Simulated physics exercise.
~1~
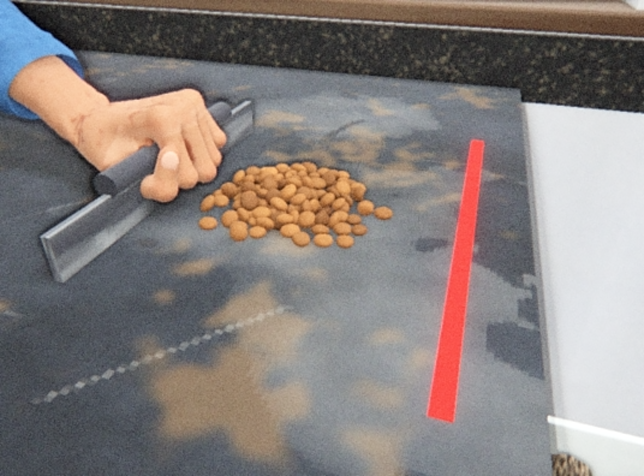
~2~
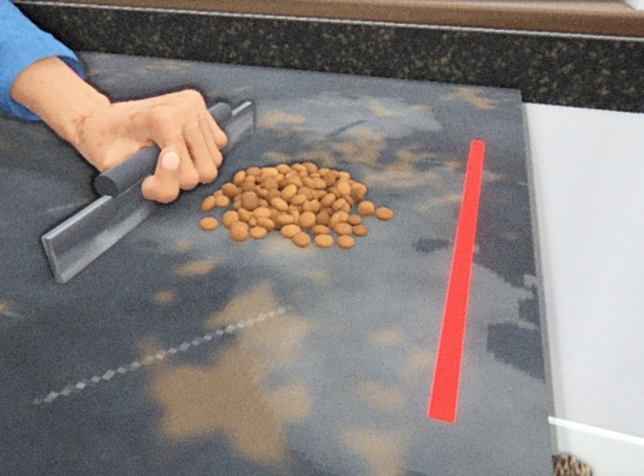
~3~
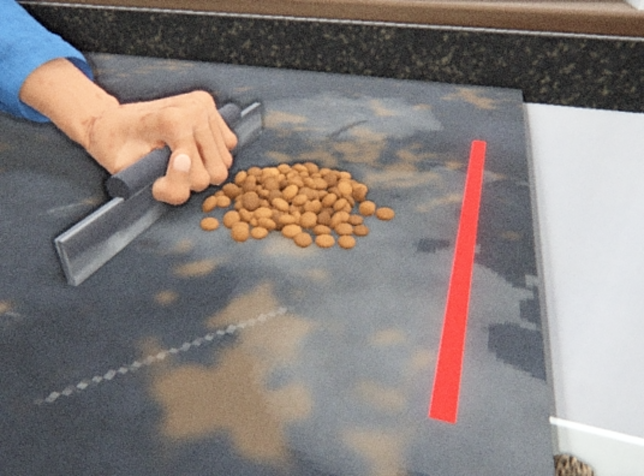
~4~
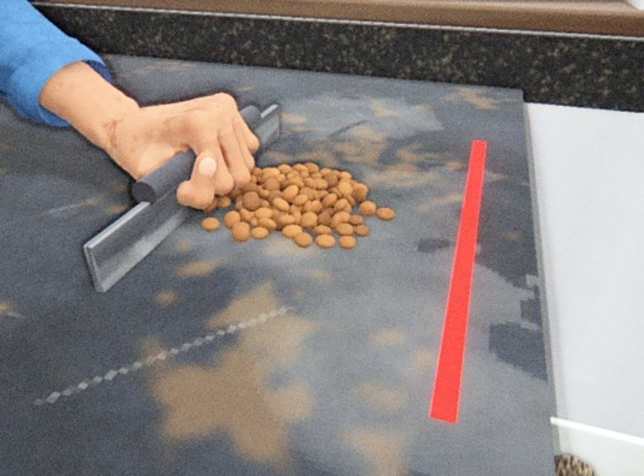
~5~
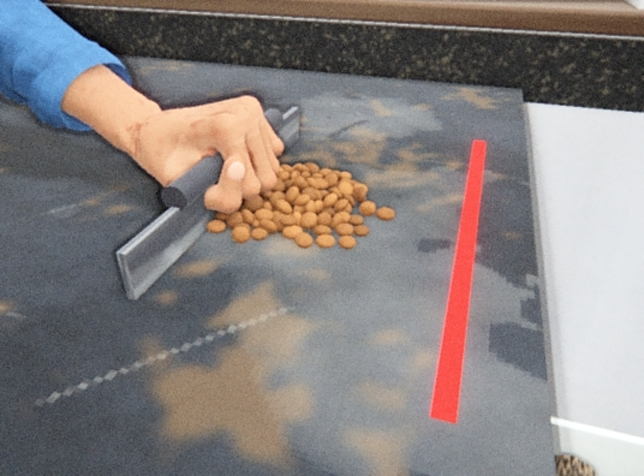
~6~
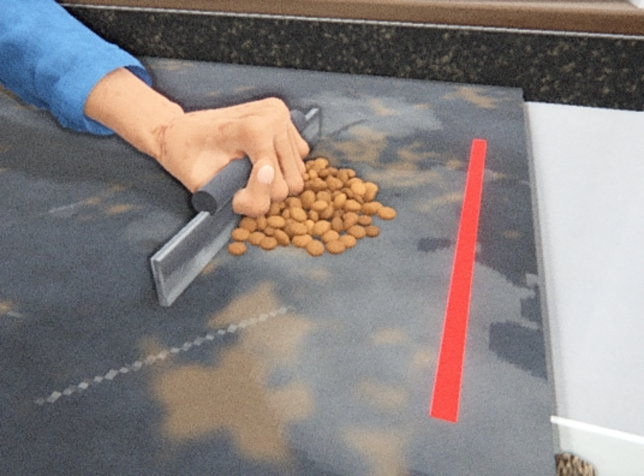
A hand holding a scraper rests still, then slides it rightward across a dark patterned surface, pushing a pile of brown kibble.
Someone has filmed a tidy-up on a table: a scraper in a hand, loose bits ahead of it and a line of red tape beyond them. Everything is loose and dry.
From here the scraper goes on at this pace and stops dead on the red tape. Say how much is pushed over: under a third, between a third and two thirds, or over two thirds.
Dropped: One third up to two.
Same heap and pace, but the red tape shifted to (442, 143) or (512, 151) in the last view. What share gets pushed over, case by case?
0 % and 100 %.
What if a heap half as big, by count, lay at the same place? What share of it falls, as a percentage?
Result: Near 30 %.
Soon, scraper still moving, near (372, 177); heap all on the table, its front near (490, 231).
A while on, scraper stopped at the red tape; heap about a third over the edge.
Towards the end, scraper stopped at the red tape; heap about half over the edge.
Finally, scraper stopped at the red tape; heap about half over the edge.
